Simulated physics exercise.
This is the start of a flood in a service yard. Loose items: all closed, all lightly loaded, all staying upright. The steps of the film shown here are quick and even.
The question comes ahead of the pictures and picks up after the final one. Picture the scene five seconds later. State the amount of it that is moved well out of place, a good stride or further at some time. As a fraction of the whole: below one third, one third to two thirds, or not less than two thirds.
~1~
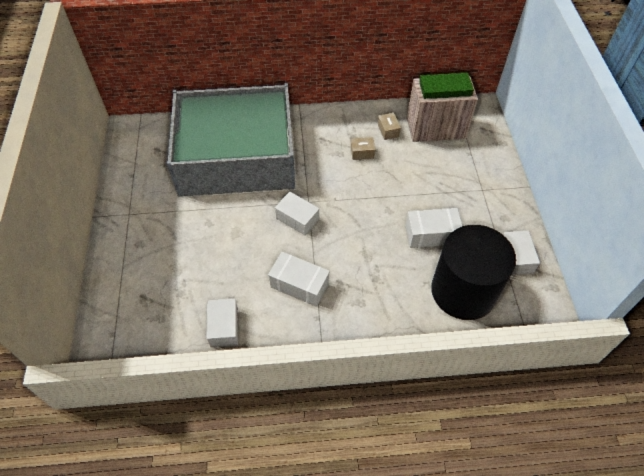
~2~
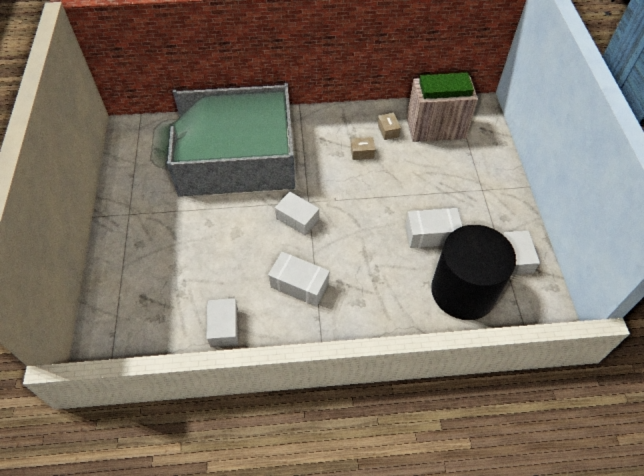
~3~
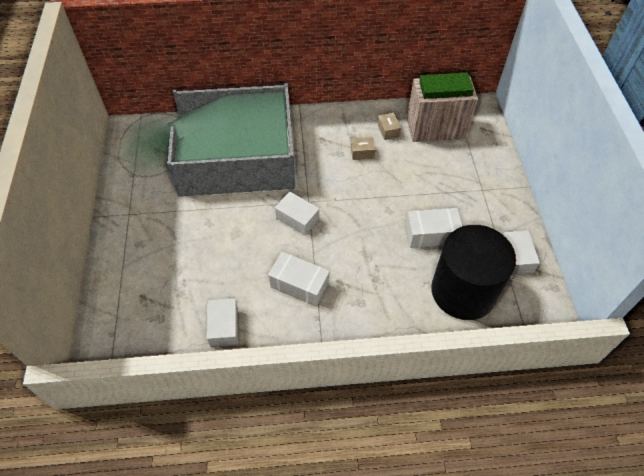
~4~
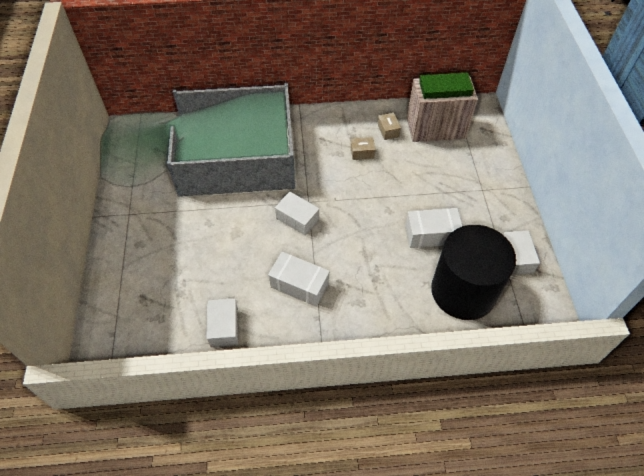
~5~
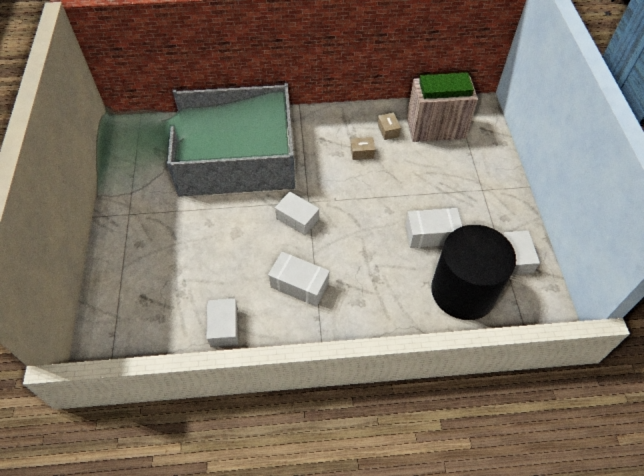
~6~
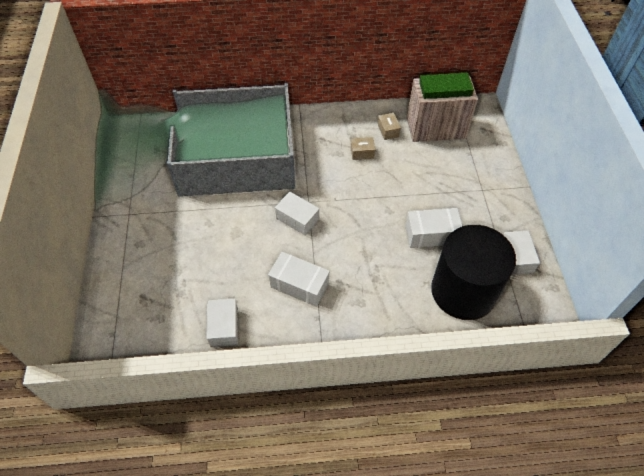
Portion: Beneath a third.
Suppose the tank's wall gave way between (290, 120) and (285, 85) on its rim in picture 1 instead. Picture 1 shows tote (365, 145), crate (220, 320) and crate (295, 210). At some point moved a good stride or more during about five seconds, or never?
Outcome by item - displaced that far / short of that distance / short of that distance.
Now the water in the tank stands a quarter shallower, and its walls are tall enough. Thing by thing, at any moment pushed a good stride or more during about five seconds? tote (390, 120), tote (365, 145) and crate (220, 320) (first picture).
Answers, in the order asked: Stayed within the threshold, stayed within the threshold, went past the threshold.
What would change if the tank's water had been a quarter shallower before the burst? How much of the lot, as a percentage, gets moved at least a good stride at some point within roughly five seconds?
About 10 %.
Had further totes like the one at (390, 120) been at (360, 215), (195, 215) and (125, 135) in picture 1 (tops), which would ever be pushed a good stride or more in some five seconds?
Stays put, shoved clear, shoved clear.
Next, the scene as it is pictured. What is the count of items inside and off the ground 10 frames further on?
By my tally, 0.
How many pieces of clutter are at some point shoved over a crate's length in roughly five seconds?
2.
A moment on, 0 of 7 are well off their spots; 0 afloat.
Next, 0 of 7 are well off their spots; 0 afloat.
Later, 1 of 7 are well off their spots; 1 afloat.
In the end, 2 of 7 are well off their spots, and 2 have been at some point; 1 afloat.
